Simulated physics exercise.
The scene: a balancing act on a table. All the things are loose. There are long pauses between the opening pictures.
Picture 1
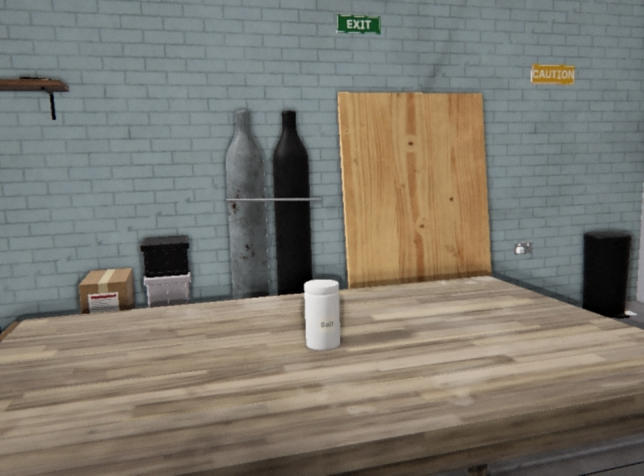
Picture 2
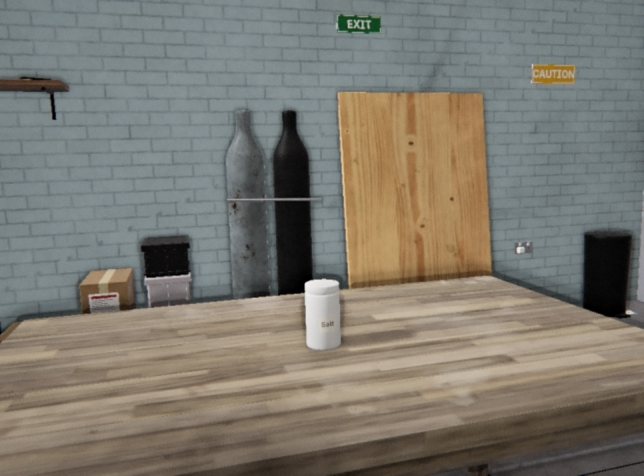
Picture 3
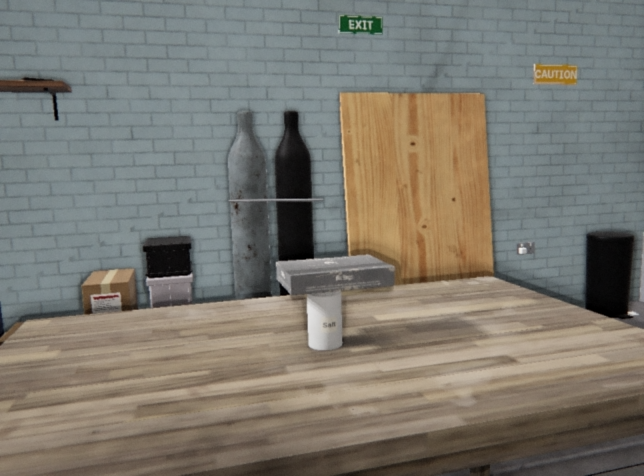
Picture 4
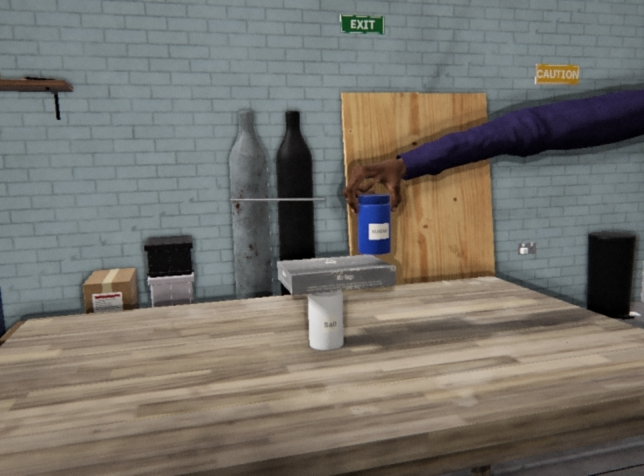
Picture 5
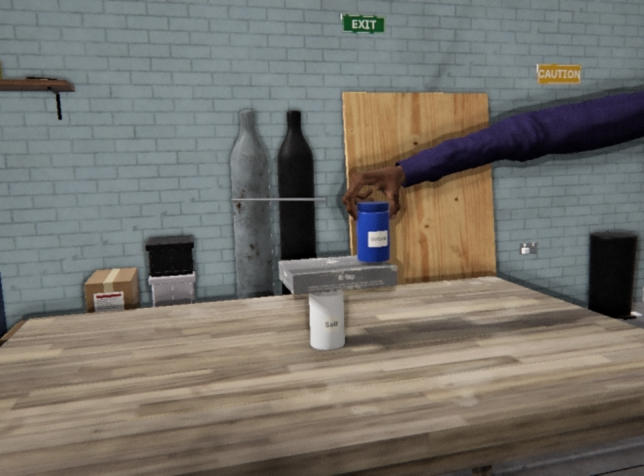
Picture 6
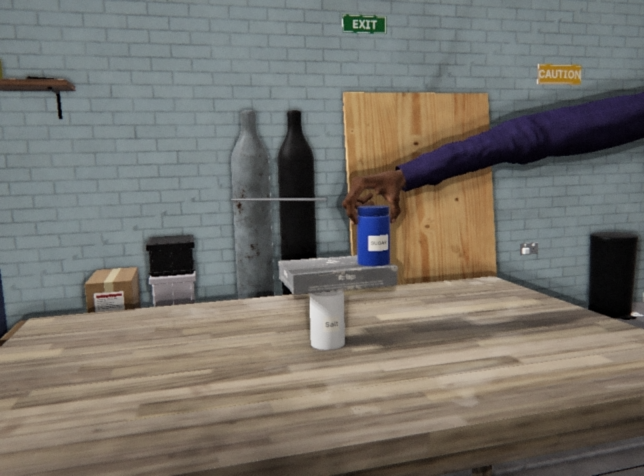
A hand in a purple sleeve lowered a blue jar onto the right side of a flat grey box, which had appeared on top of a white jar standing on a wooden table, and kept holding it.
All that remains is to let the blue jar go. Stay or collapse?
Here the stack comes apart.
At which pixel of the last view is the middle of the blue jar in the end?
At about (430, 328).
Then, 0.30 s after the last picture, blue jar now fallen; grey packet tipped 35° from how it was.
Then, 0.40 s after the last picture, grey packet tipped 73° from how it was.
Then, 0.50 s after the last picture, grey packet now fallen.
Then, 0.80 s after the last picture, things are still on the move.
At rest, fallen, blue jar and grey packet; white jar in place. Seen from the same camera at the end, blue jar near (430, 328). The stack gives way.
